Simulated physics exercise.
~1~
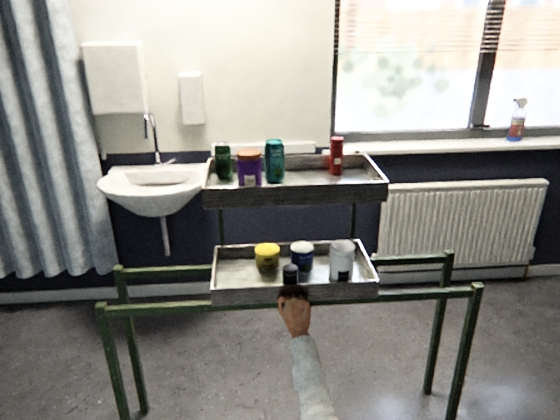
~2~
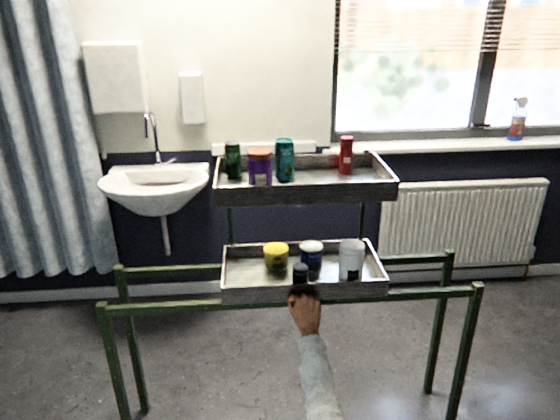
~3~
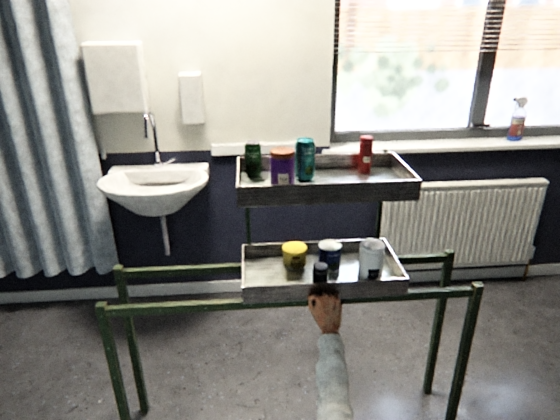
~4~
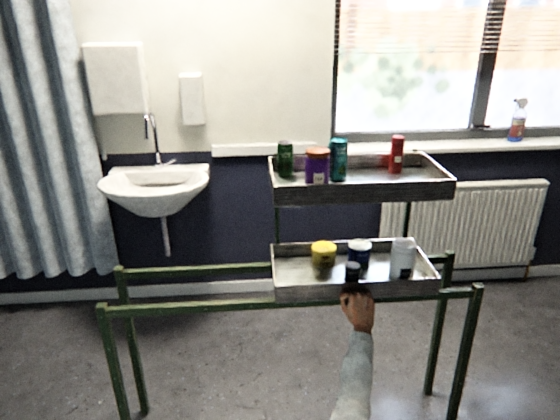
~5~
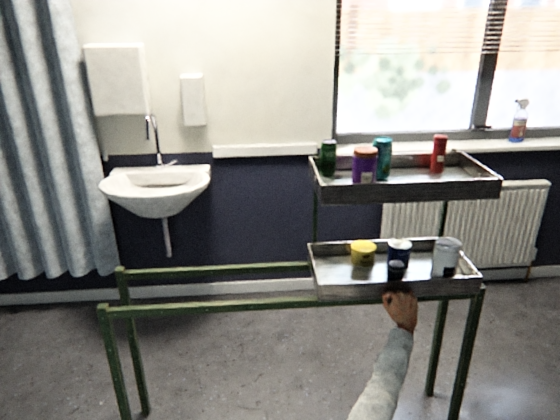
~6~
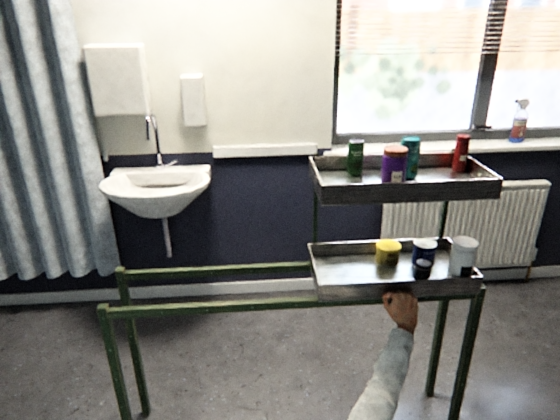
Hand sliding a two-level tray of coloured containers right along a green frame until it stops, the upright containers shifting further right.
